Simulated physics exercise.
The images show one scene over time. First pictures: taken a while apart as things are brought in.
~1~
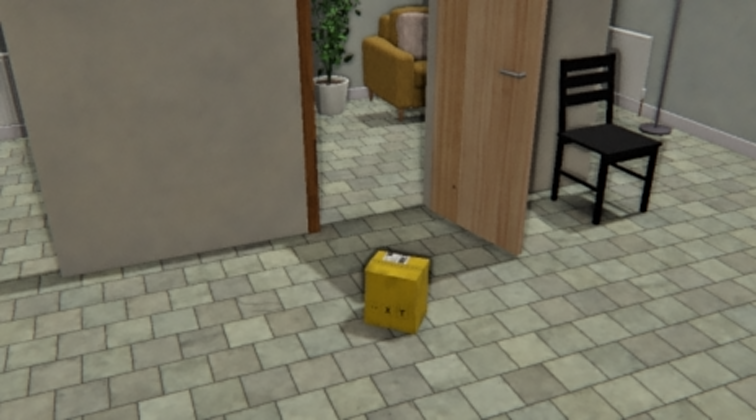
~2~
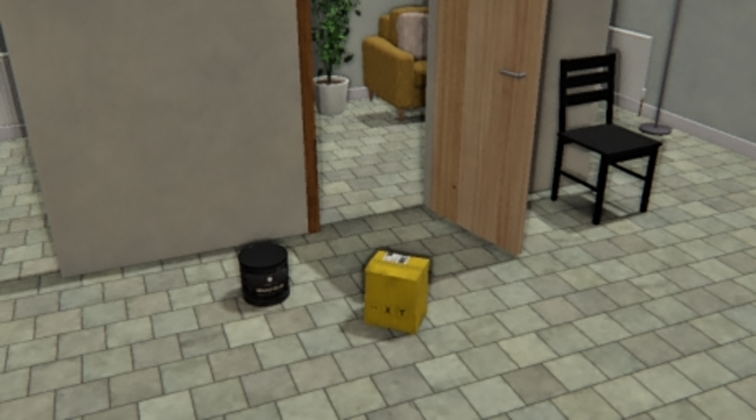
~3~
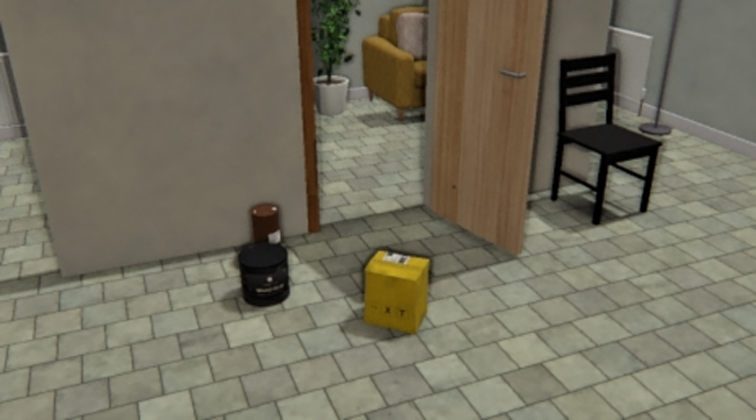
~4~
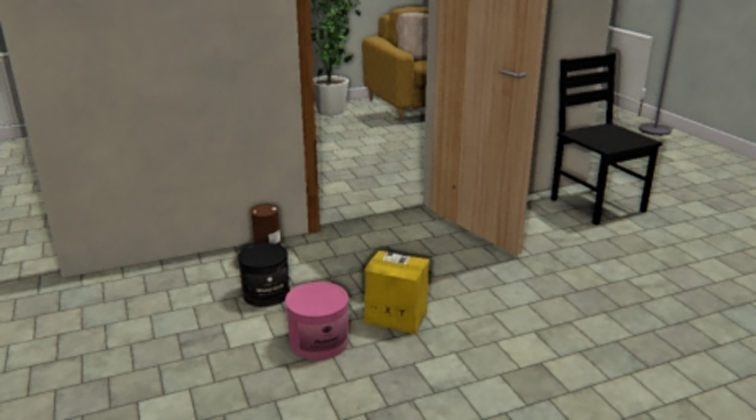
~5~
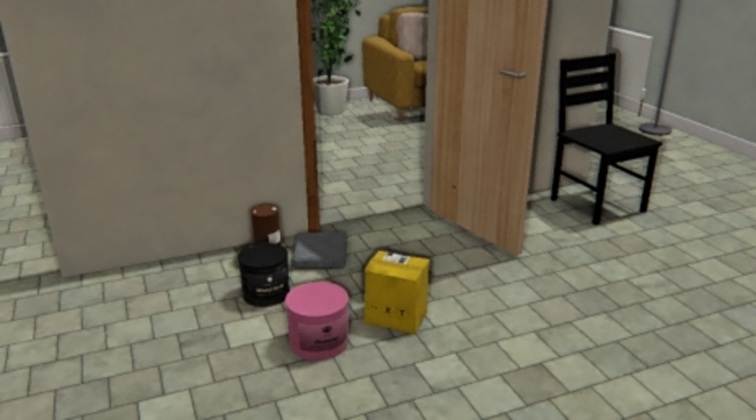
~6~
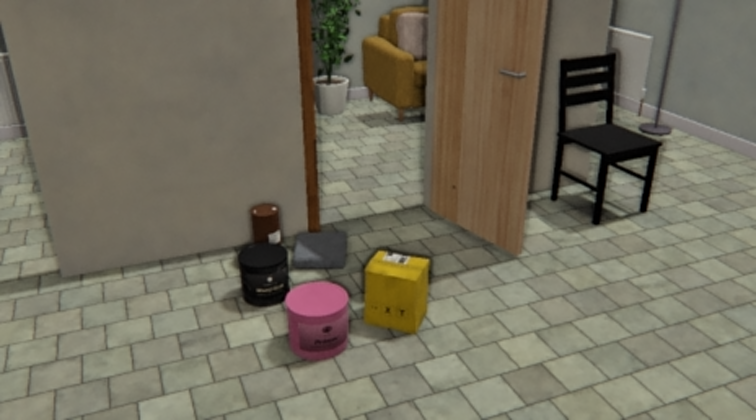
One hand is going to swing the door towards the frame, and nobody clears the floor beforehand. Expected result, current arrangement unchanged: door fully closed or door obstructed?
Result: Door fully closed.
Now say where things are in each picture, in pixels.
The first picture shows door wide open and still; yellow box (396, 292).
The second picture shows door wide open and still; black pail (265, 275).
The third picture shows door wide open and still; yellow box (396, 292).
The fourth picture shows door wide open and still; brown canister (267, 234); black pail (265, 275).
The fifth picture shows door wide open and still; yellow box (396, 292); pink pail (318, 321).
The sixth picture shows door wide open and still; grey cushion (320, 250); brown canister (267, 234).
Then, 1.10 s past the last view, door 78° open.
Then, 2.00 s past the last view, door 41° open.
Then, 2.60 s past the last view, door 16° open; grey cushion displaced a little near (312, 249).
Finally, door 0° open; all 5 still in place. Final places as the last picture's camera would see them, grey cushion near (308, 248).
